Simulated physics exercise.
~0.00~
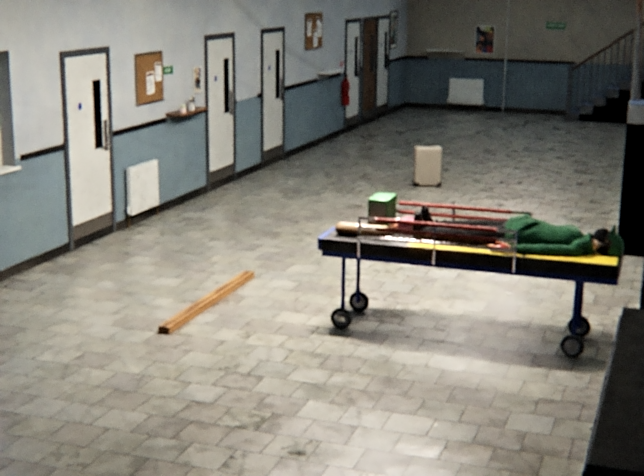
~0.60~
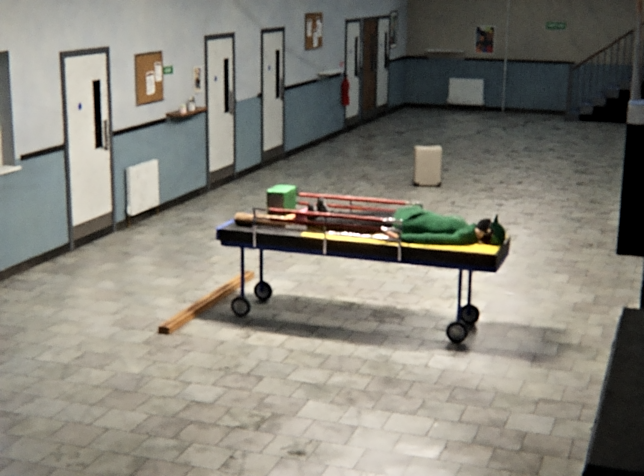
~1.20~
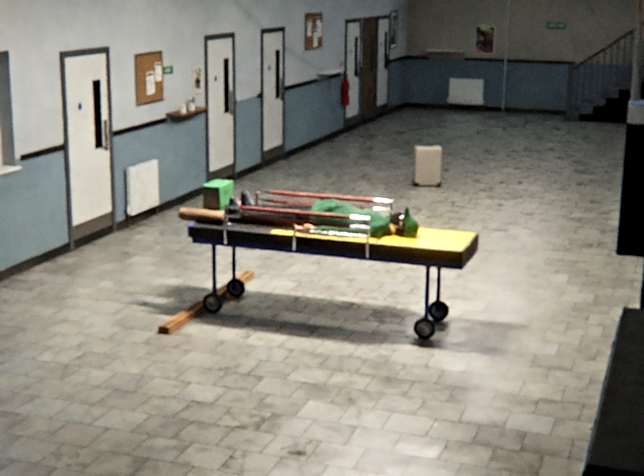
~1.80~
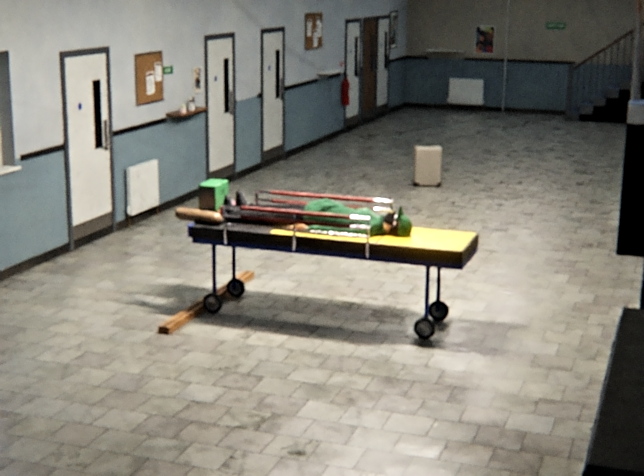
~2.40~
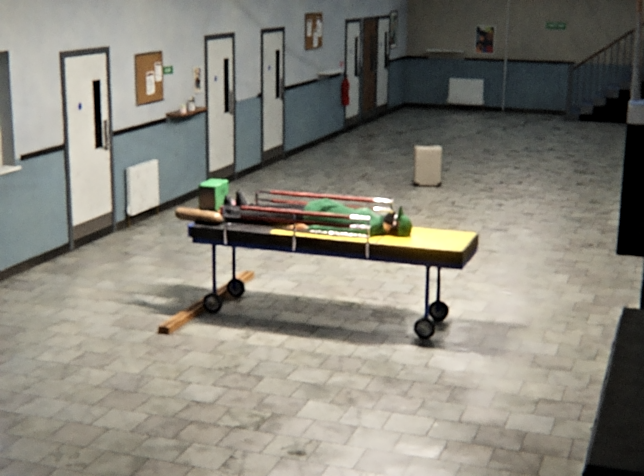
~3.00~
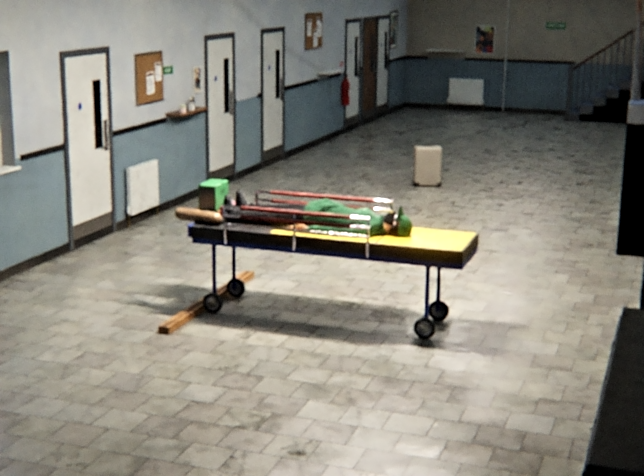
A wheeled hospital trolley carrying a limp person in green rolls leftward across the tiled floor of a pale blue-walled hall, seen from above and to one side. The person lies flat between red side rails, with a green box-shaped monitor and a brown bottle at the left end, and a wooden sill lies on the floor ahead. The trolley reaches the sill and stops level. The person slides left along the bed, baring its yellow right end, then settles. Everything finally rests still, the monitor upright, the bottle still aboard and the feet short of the left end.
